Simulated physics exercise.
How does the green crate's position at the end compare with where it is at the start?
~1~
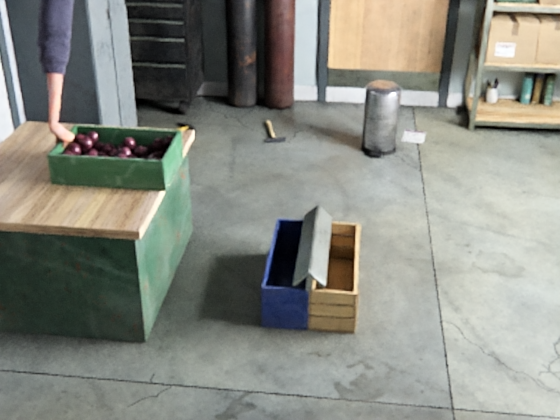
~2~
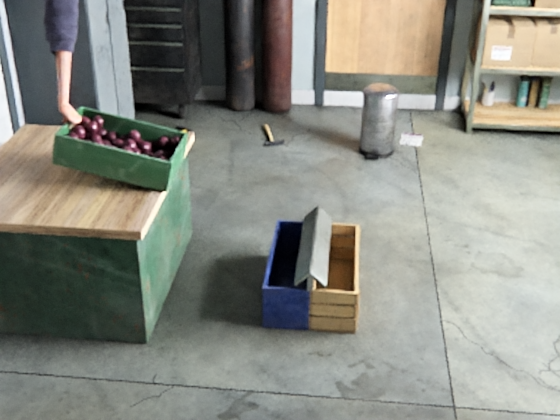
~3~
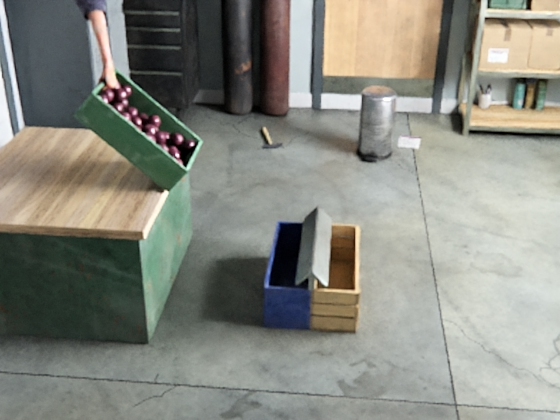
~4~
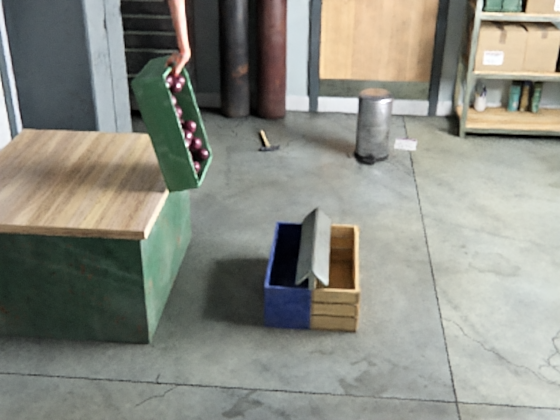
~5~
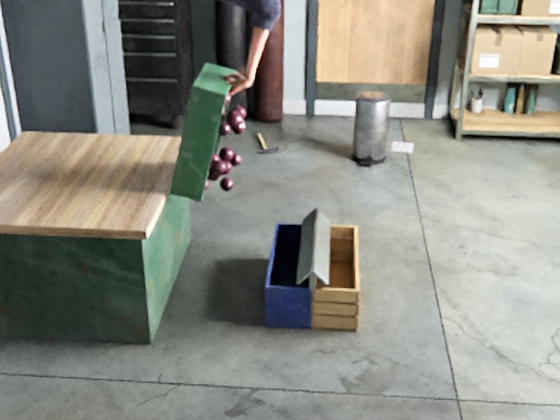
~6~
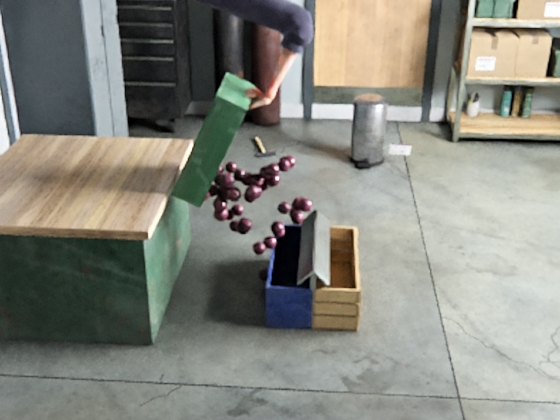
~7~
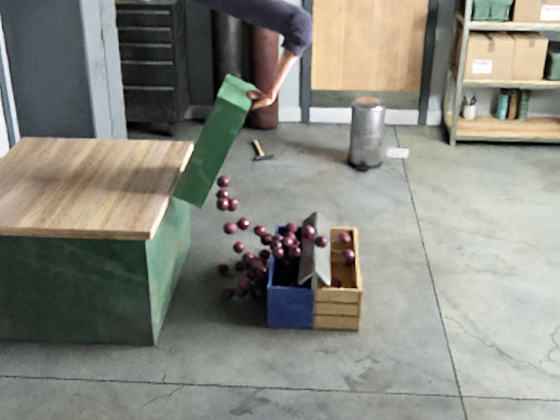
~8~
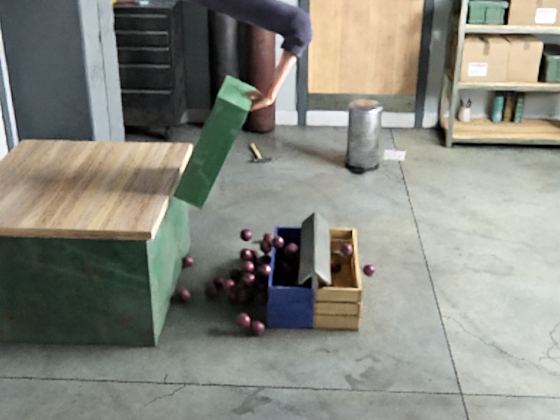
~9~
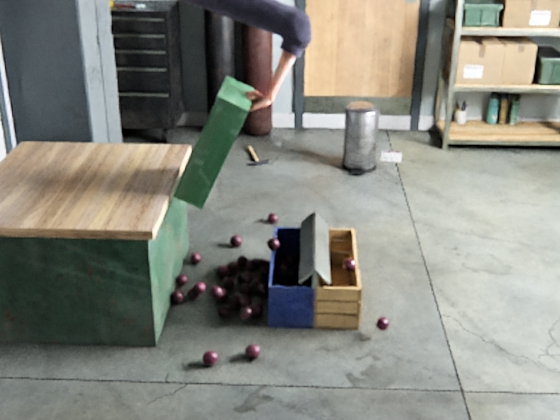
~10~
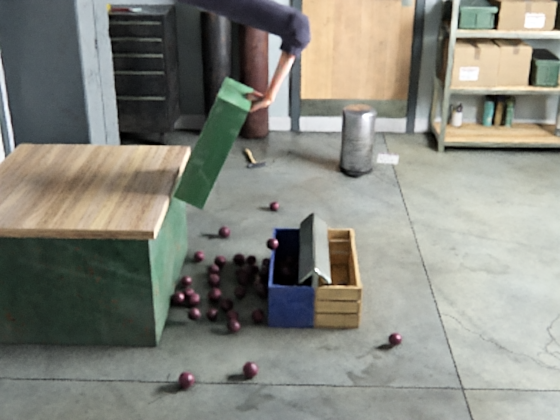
At the start the green crate sits level on top of the bench, while at the end it is further to the right, held steeply tipped over the bench's right edge.
